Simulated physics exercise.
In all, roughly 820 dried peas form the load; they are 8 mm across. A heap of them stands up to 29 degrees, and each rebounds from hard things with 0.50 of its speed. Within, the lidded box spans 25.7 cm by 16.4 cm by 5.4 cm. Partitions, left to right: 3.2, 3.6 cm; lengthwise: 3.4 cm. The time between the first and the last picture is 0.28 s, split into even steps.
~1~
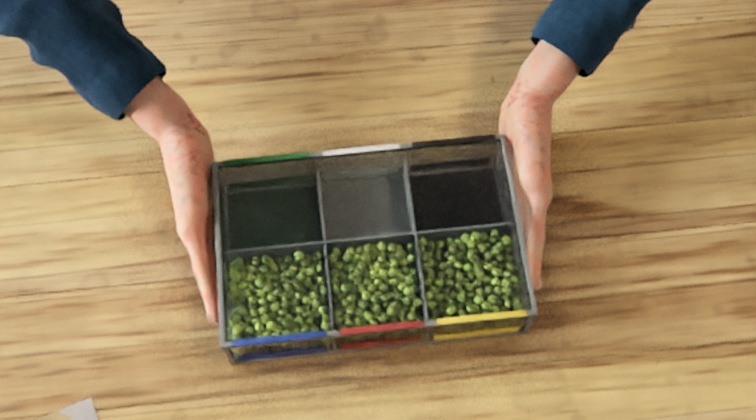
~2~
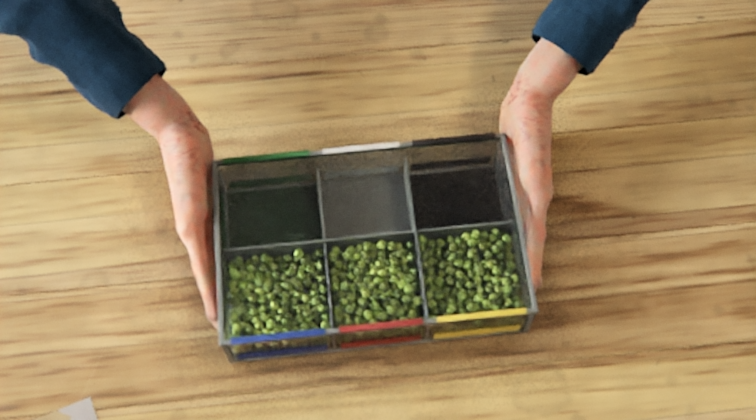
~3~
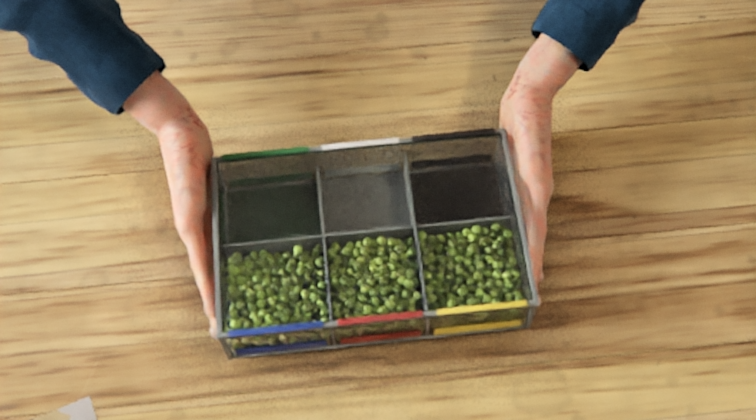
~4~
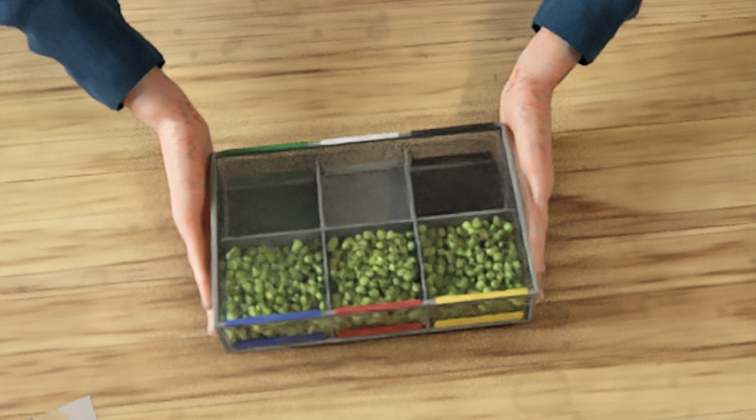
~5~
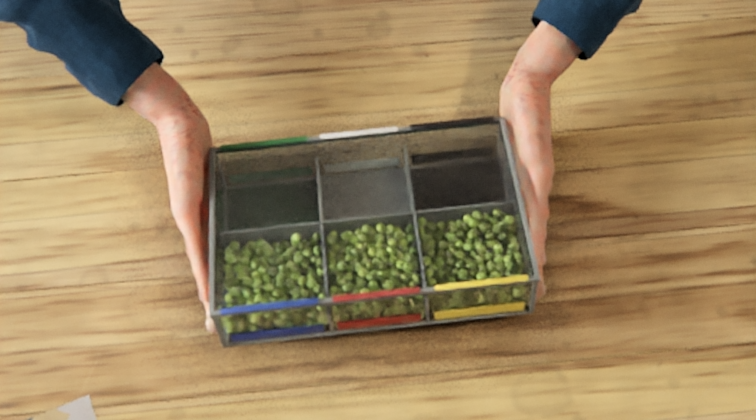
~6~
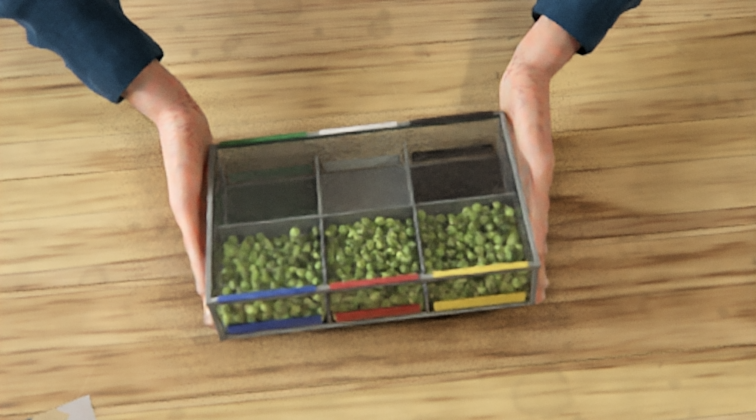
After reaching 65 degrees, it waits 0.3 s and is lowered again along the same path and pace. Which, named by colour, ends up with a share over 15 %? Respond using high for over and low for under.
Red high, blue high, green low, yellow high, white low, black low.
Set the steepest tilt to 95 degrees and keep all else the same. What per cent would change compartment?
Result: Some 85 %.
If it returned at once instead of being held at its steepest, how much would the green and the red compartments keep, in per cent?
You'd end up with green at 5 per cent and red at 25 per cent.
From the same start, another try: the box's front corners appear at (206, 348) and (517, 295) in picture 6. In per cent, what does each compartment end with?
It comes out as red at 25 percent, blue at 45 percent, green at 0 percent, yellow at 30 percent, white at 0 percent and black at 0 percent.
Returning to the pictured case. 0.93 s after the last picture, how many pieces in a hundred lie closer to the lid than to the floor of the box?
Around 20 %.
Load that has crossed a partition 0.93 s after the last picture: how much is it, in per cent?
Roughly 15 in a hundred.
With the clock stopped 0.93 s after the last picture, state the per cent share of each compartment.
Red 30 %, blue 25 %, green 5 %, yellow 30 %, white 5 %, black 5 %.
Then, 0.93 s after the last picture, tilt 65 degrees; red 30 %, blue 25 %, green 5 %, yellow 30 %, white 5 %, black 5 %.
Then, 1.55 s after the last picture, tilt 33 degrees; red 25 %, blue 25 %, green 5 %, yellow 25 %, white 10 %, black 10 %.
Then, 2.21 s after the last picture, tilt 0 degrees; red 25 %, blue 25 %, green 5 %, yellow 25 %, white 10 %, black 10 %.
In the end, red 25 %, blue 25 %, green 5 %, yellow 25 %, white 10 %, black 10 %.
